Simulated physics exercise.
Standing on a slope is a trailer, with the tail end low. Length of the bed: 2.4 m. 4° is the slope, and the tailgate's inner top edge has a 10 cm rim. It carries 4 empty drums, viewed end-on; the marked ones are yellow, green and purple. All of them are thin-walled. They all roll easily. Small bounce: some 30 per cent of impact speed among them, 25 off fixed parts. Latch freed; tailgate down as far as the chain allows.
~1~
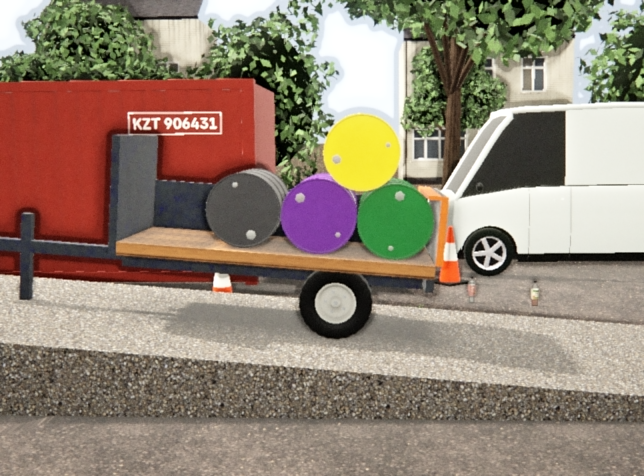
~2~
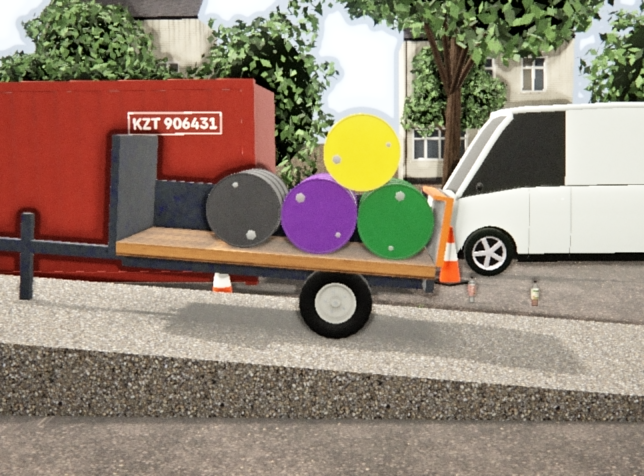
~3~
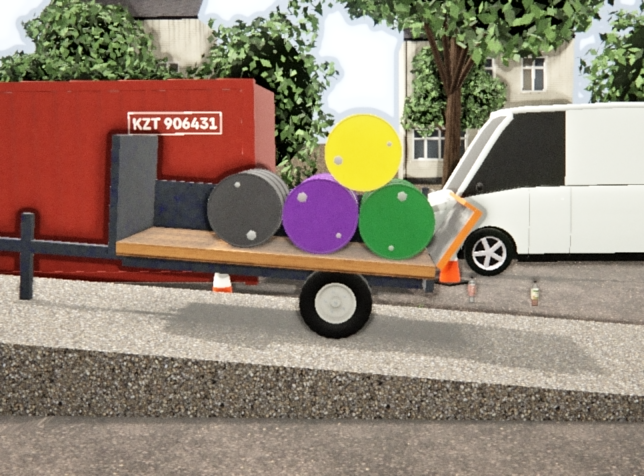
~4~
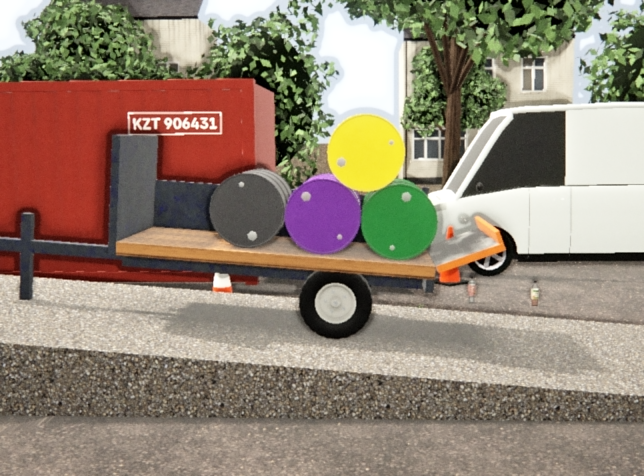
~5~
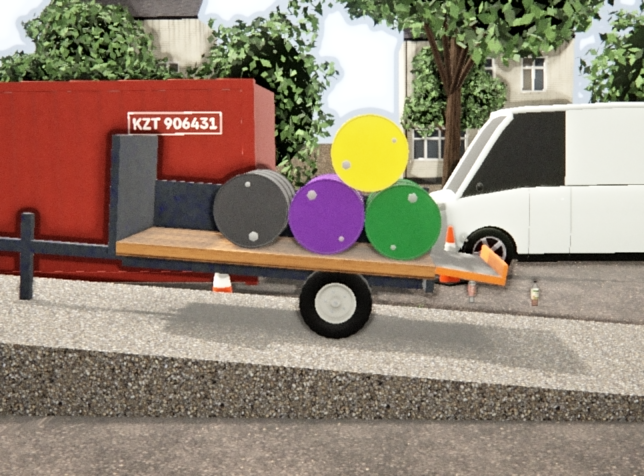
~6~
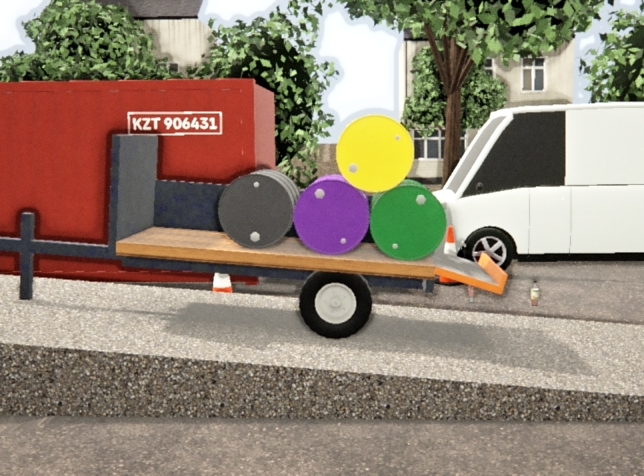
On a sloping street in front of a red container and a white van, a flatbed trailer carries four drums, a yellow one stacked above grey, purple and green. The orange-edged tailgate at the right swings down and outward past level, and the drums roll slightly to the right together.
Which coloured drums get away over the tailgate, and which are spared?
Result - yellow goes over the tail; Green goes over the tail; Purple goes over the tail.
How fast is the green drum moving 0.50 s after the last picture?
Speed: Approx. 0.4 m/s.
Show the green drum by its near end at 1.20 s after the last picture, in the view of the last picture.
Position: About (485, 235).
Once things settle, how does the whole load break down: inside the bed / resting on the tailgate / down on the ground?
That gives 0, then 0, then 4.
Then, 0.5 s past the sixth picture, yellow is up on others, 35 cm short of the hinge, rolling right; green is on the bed, 5 cm short of the hinge, rolling right; purple is on the bed, 65 cm short of the hinge, rolling right; 0 gone off the back.
Then, 1.2 s past the sixth picture, yellow is up on others, 10 cm past the hinge, rolling right; green is on the gate, 35 cm past the hinge, rolling right; purple is on the bed, 30 cm short of the hinge, rolling right; 0 gone off the back.
Then, 2.0 s past the sixth picture, yellow is up on others, 60 cm past the hinge, rolling right; green is dropping off the gate; purple is on the gate, 15 cm past the hinge, rolling right; 1 gone off the back.
Then, 2.8 s past the sixth picture, yellow is out on the ground; green is out on the ground; purple is dropping off the gate; 3 gone off the back.
Finally (5.6 s after the last picture), yellow is off the vehicle; green is out on the ground; purple is off the vehicle; 4 gone off the back.
